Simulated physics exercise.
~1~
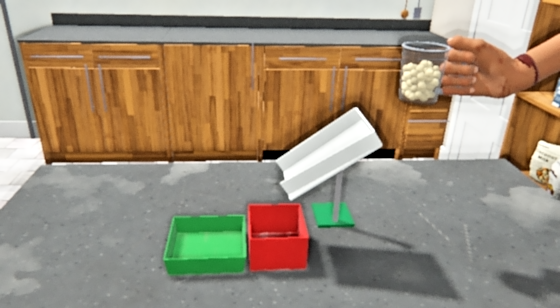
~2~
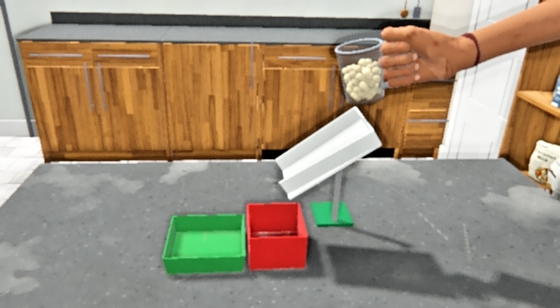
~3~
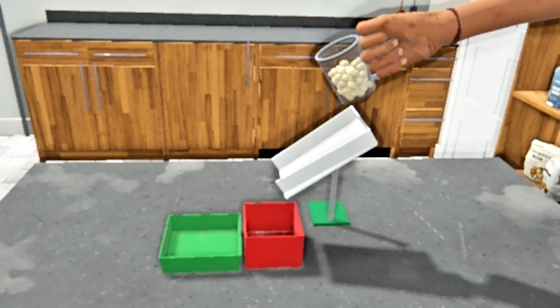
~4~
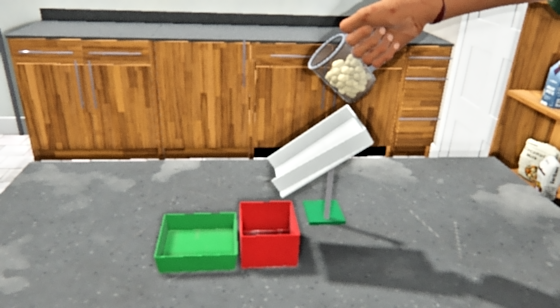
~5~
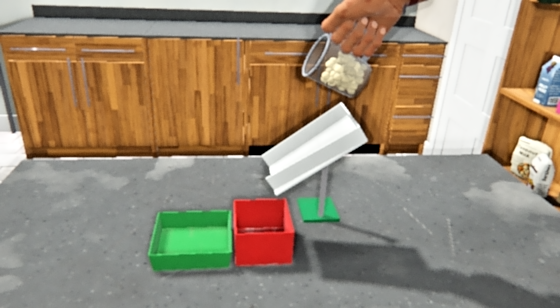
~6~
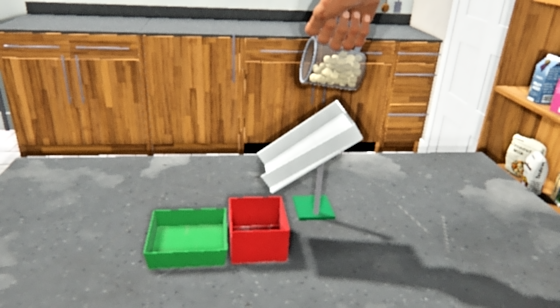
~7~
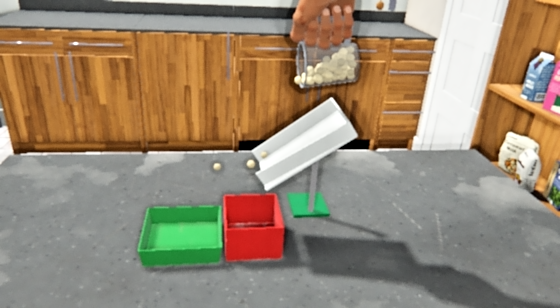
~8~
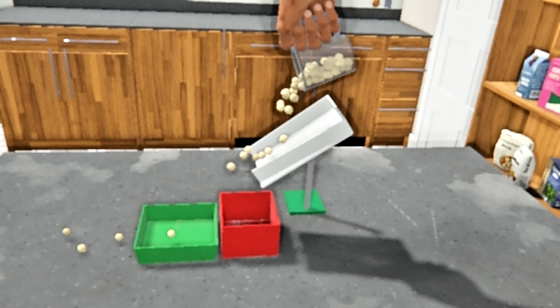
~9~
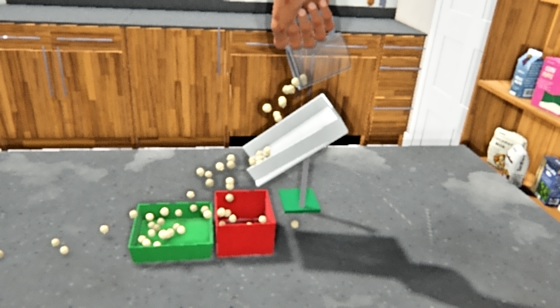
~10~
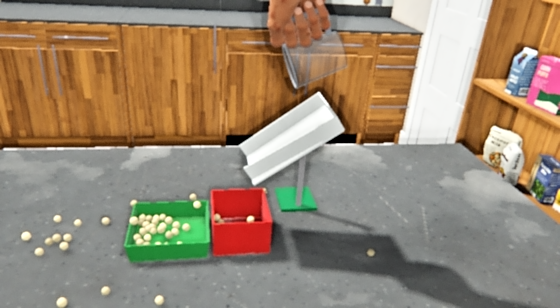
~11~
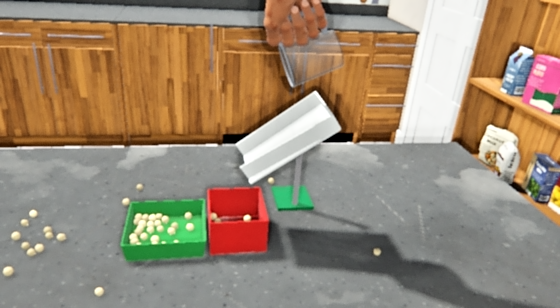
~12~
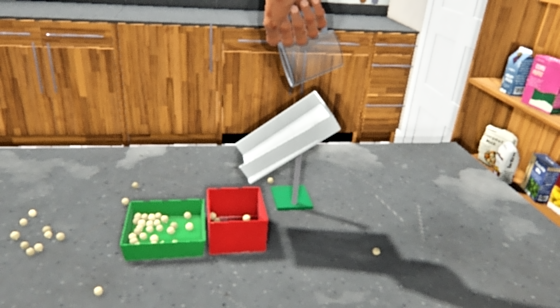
A hand holds a clear cup of round, cream-coloured nuts above a pale sloping chute on a green-based stand, seen from the front across a grey counter in a kitchen with wooden cabinets behind. A green tin and a red tin sit side by side to the left of the chute. The hand moves the cup left over the chute, tipping it as it goes. The nuts pour out, run down the slope and fly off leftward, some bouncing past the tins. Finally the cup and chute are empty, with most nuts in the green tin, some in the red, and others scattered on the counter.
